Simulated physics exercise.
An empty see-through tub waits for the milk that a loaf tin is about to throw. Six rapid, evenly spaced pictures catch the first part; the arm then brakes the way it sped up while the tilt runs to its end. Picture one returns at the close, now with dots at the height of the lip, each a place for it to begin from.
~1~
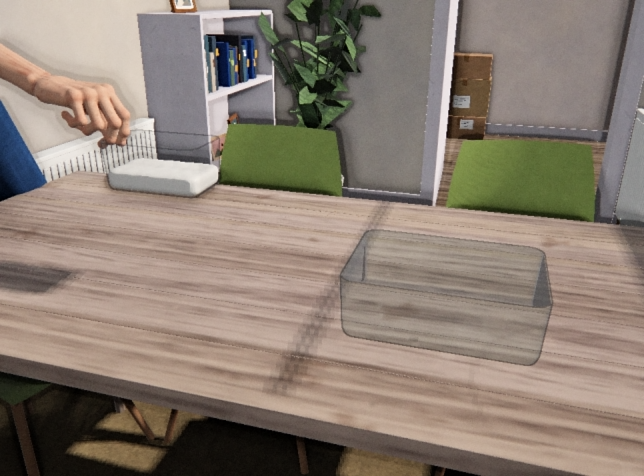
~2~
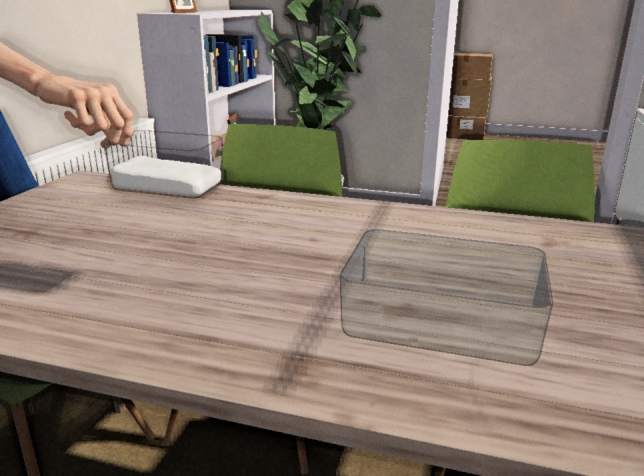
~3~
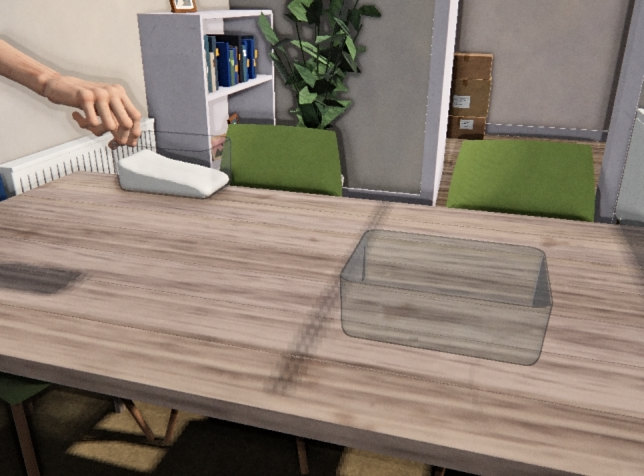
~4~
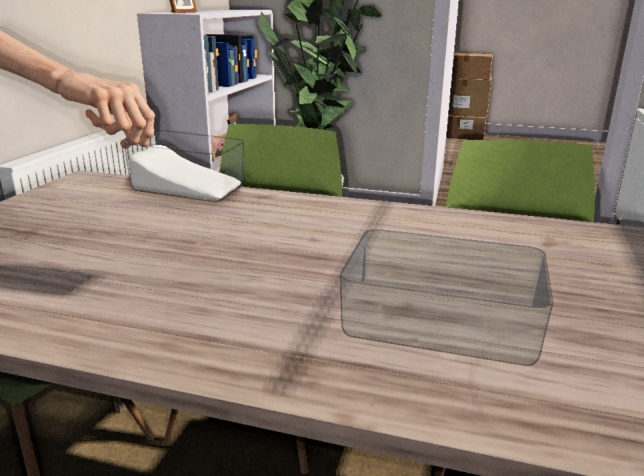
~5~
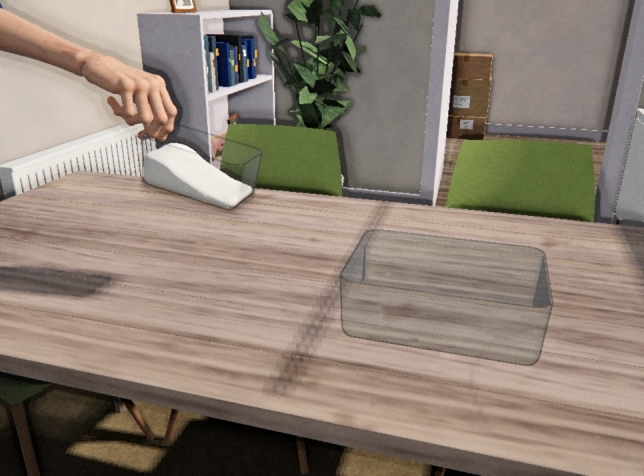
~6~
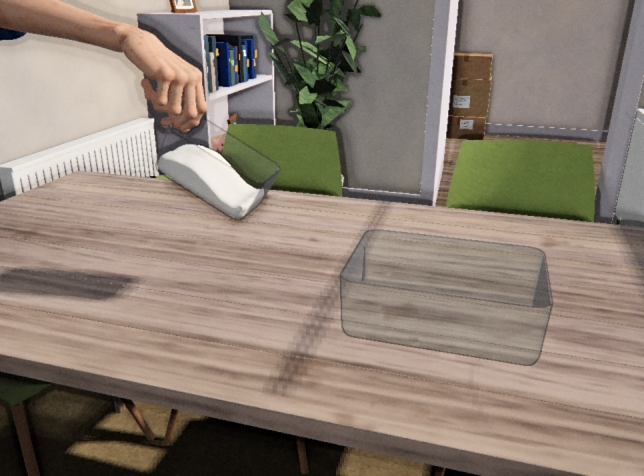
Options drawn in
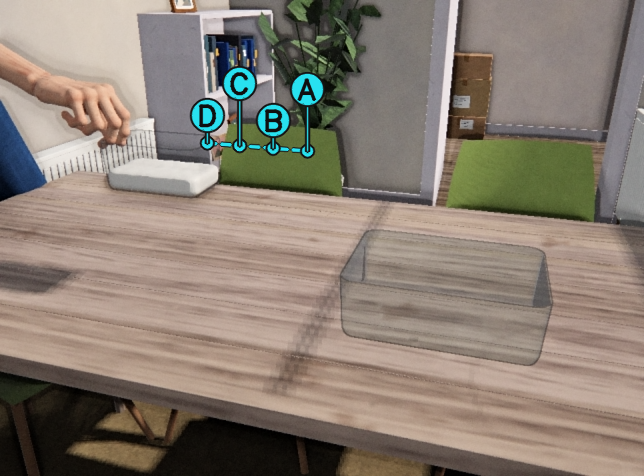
A hand moves a clear container of white liquid right across the table, then tilts it.
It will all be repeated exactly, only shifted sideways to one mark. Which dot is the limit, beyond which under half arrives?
C will do.
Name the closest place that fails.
That would be D.
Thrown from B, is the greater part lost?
No.
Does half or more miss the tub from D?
Yes, it does.
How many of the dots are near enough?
Three of the four.
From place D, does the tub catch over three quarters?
No.
On the marked copy, A at (307, 151); B at (273, 148); C at (239, 145); D at (207, 143).
For place A, about 92 % lands in the tub, 2 % falls short and 6 % goes beside or beyond.
For place B, about 79 % lands in the tub, 13 % falls short and 8 % goes beside or beyond.
For place C, about 66 % lands in the tub, 26 % falls short and 8 % goes beside or beyond.
For place D, about 32 % lands in the tub, 63 % falls short and 5 % goes beside or beyond.
